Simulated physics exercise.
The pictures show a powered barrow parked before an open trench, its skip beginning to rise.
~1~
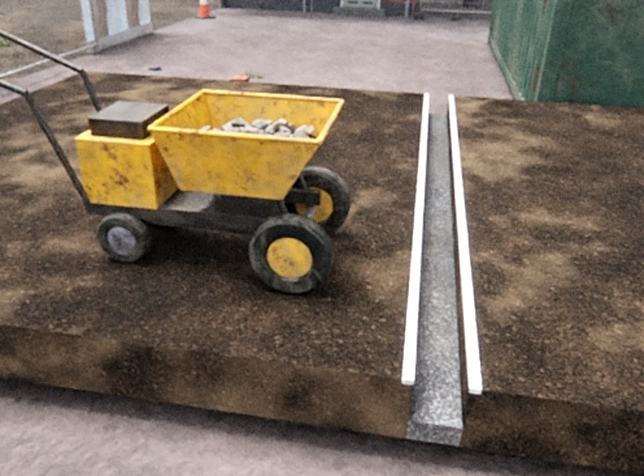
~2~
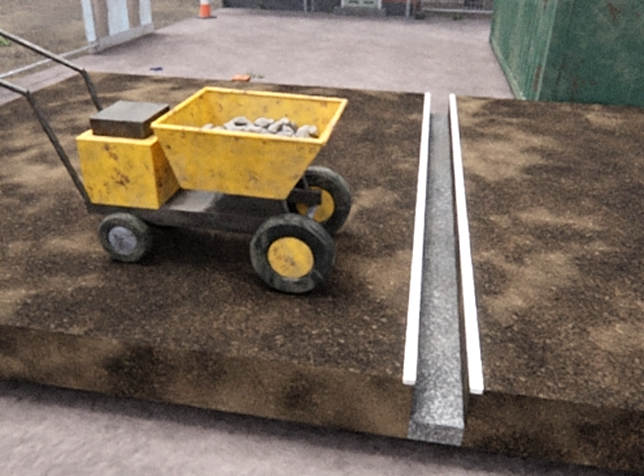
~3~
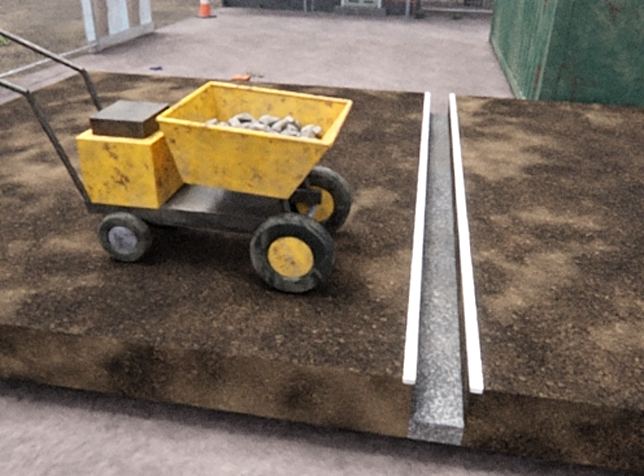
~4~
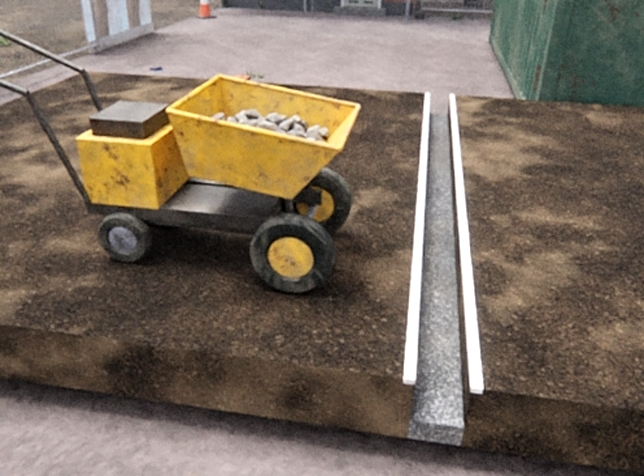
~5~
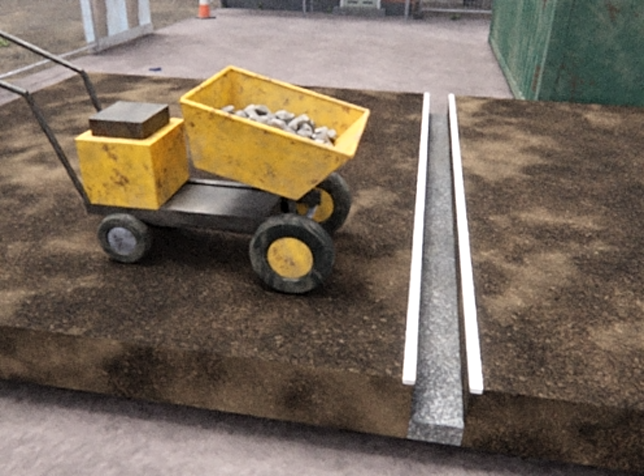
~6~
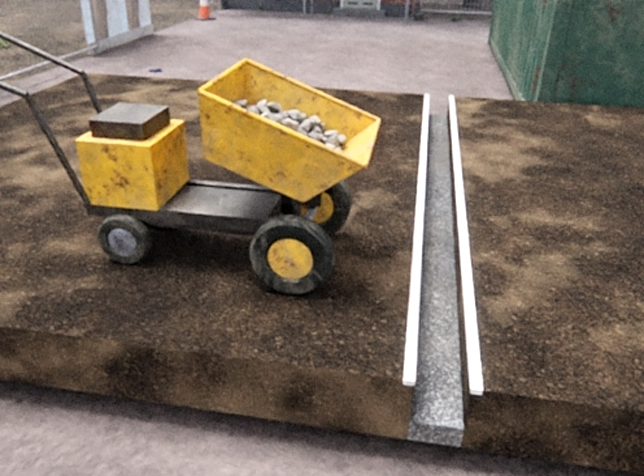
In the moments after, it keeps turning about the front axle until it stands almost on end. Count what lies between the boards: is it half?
The trench ends with the larger part of it.
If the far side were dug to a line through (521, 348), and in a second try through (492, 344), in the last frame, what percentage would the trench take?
In turn 100 and 100 in a hundred.
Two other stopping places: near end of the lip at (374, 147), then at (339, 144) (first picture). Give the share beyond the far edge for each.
In turn 70 and 30 in a hundred.
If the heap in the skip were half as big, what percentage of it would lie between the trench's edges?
Near 90 %.
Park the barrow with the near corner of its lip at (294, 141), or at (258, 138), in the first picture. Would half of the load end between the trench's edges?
One: Most of it. Two: The smaller part.
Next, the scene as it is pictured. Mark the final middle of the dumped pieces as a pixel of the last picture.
At about (439, 292).
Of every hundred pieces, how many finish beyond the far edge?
Roughly 5 in a hundred.
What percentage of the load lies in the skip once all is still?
Near 5 %.
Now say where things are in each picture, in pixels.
The first frame shows lip of the skip (319, 143), level; top of the load (266, 141), broken stones; first edge of the trench (411, 334); far edge (472, 341), the trench under half as wide as the skip, and about as deep as wide.
The second frame shows lip of the skip (323, 143), tipped barely; top of the load (254, 132).
The third frame shows lip of the skip (329, 145), tipped barely; top of the load (247, 130).
The fourth frame shows lip of the skip (339, 149), tipped a little; top of the load (255, 127).
The fifth frame shows lip of the skip (351, 156), tipped a little; top of the load (255, 124).
The sixth frame shows lip of the skip (365, 166), tipped clearly; top of the load (257, 125); first edge of the trench (412, 335); far edge (473, 342).
Just after the last frame, skip tipped steeply; every one in the skip.
A moment on, skip tipped right over; almost all in the skip; just a few in or heaped over the trench; just a few beyond it.
Further on, skip tipped right over; roughly a third in the skip; roughly half in or heaped over the trench; about a tenth beyond it.
When it is over, skip tipped right over; just a few in the skip; just a few short of the trench; the larger part in or heaped over the trench; about a tenth beyond it.
